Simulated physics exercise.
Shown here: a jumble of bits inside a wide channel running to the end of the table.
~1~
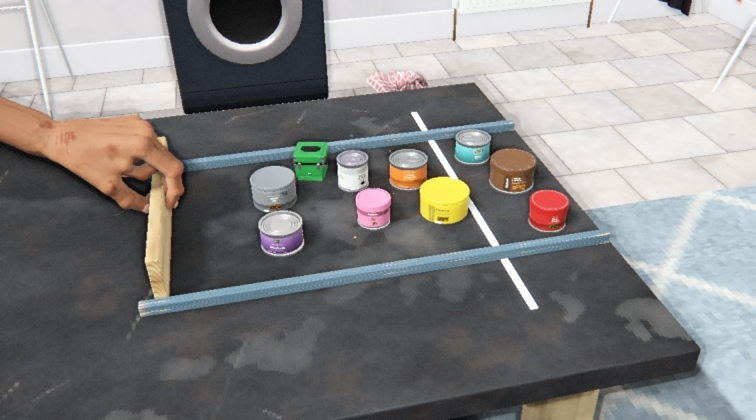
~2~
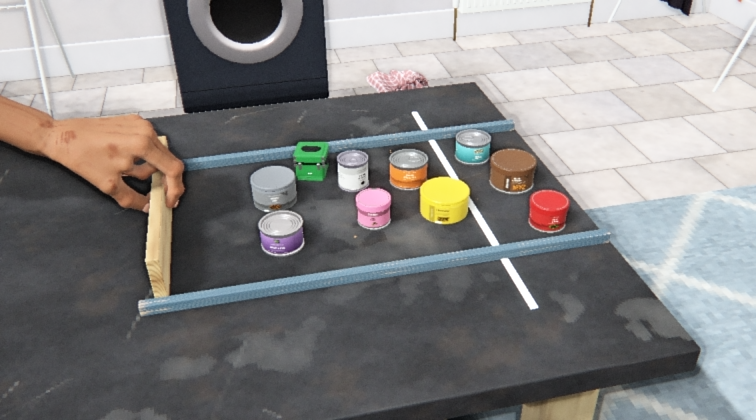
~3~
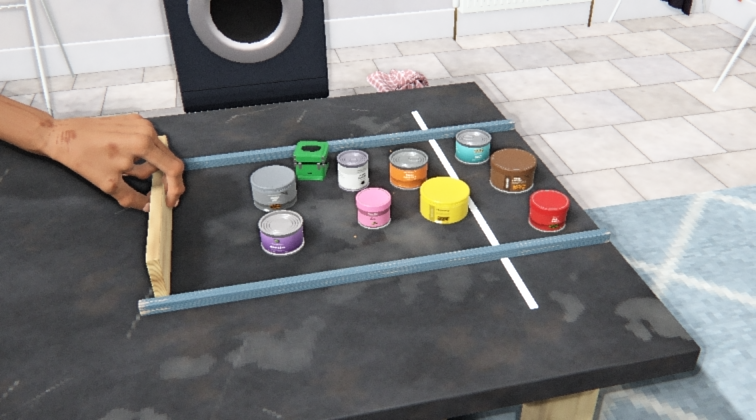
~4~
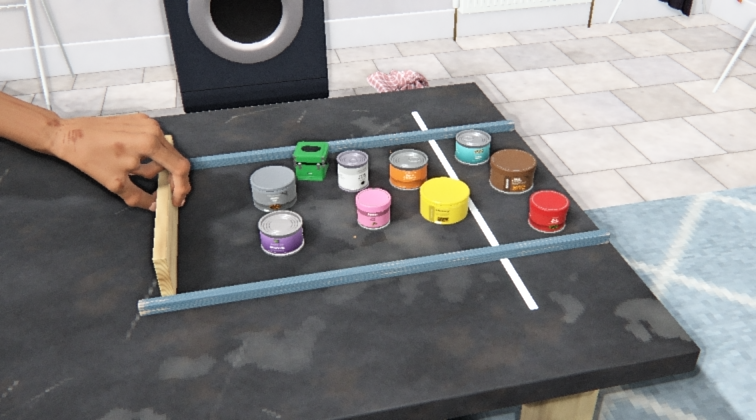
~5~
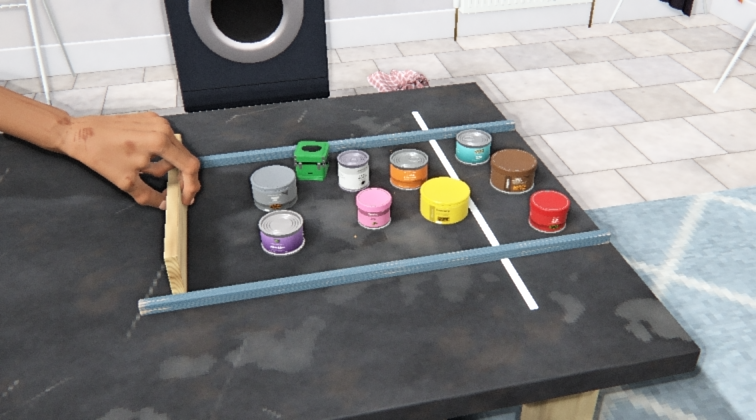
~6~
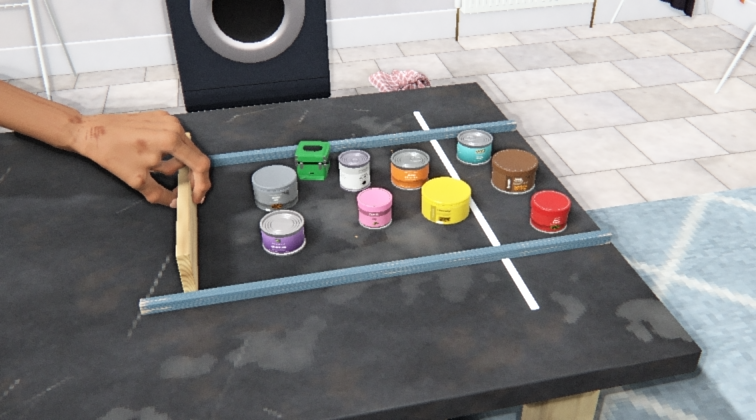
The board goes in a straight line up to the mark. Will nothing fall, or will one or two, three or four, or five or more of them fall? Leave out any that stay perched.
Nothing falls.
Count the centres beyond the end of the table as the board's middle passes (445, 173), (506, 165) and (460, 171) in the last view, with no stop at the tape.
Respectively 0, 3 and 0.
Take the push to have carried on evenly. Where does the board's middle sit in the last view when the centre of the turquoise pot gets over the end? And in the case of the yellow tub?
Estimated middle: (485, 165), and (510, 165) for the other.
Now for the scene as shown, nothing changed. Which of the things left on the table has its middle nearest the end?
That one is the brown tin.
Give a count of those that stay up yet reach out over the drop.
That'd be 1.
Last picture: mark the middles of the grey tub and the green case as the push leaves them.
In the last picture the grey tub sits around (474, 162) and the green case around (456, 141).
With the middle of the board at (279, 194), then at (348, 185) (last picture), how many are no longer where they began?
First 2 and then 6.
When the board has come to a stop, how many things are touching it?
At rest, 4 are in contact.
Soon after, none off yet; red tin at rest near (550, 212); brown tin at rest near (514, 172); turquoise pot at rest near (474, 148).
At rest, the number that fall off is zero.
